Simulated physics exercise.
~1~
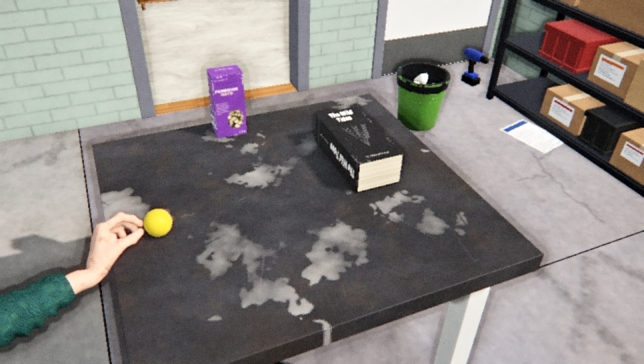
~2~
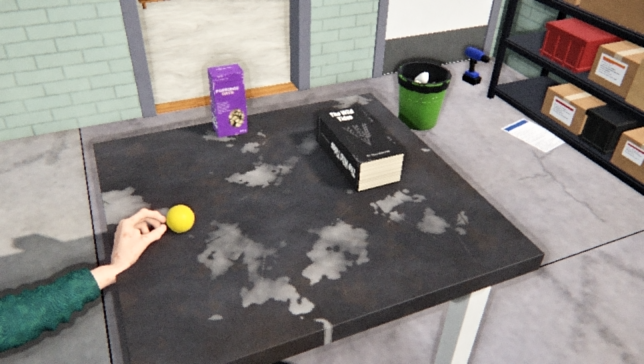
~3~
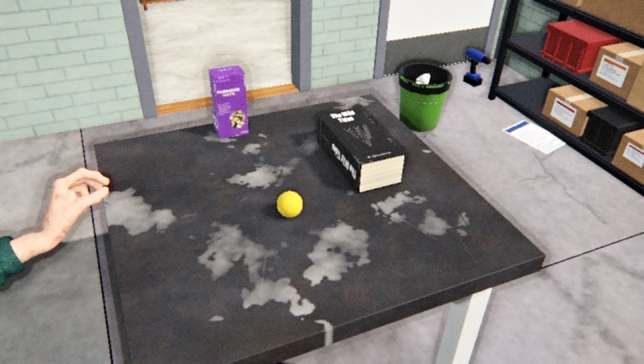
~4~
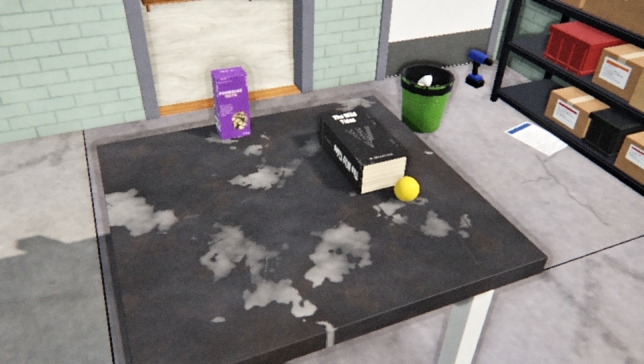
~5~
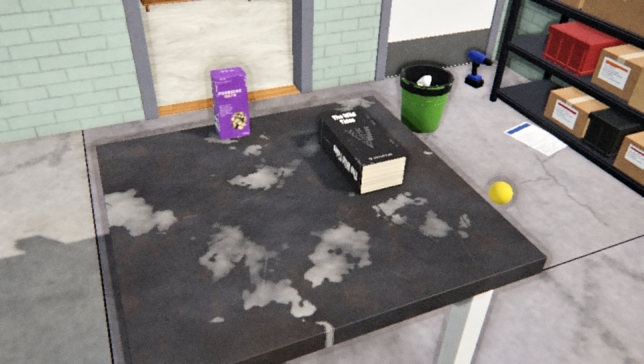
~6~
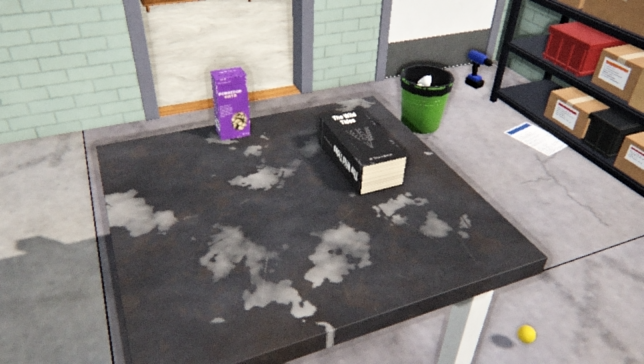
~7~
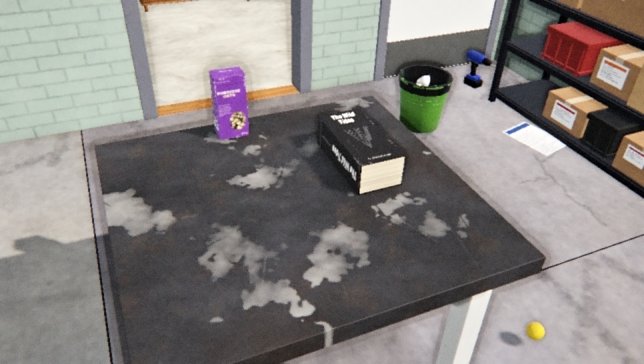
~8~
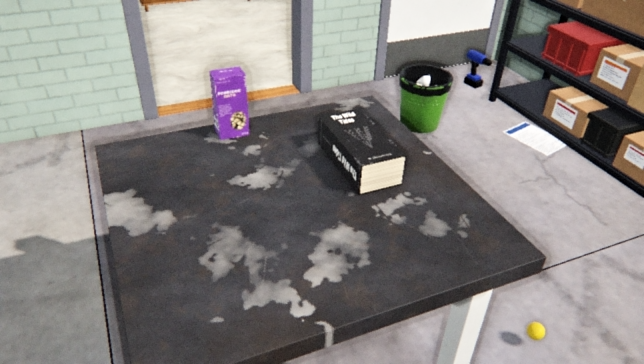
A yellow lemon was pushed from the left by a hand, which let go and drew back as it rolled right across the dark table, past a black book and purple carton, then went over the edge and ended on the floor.
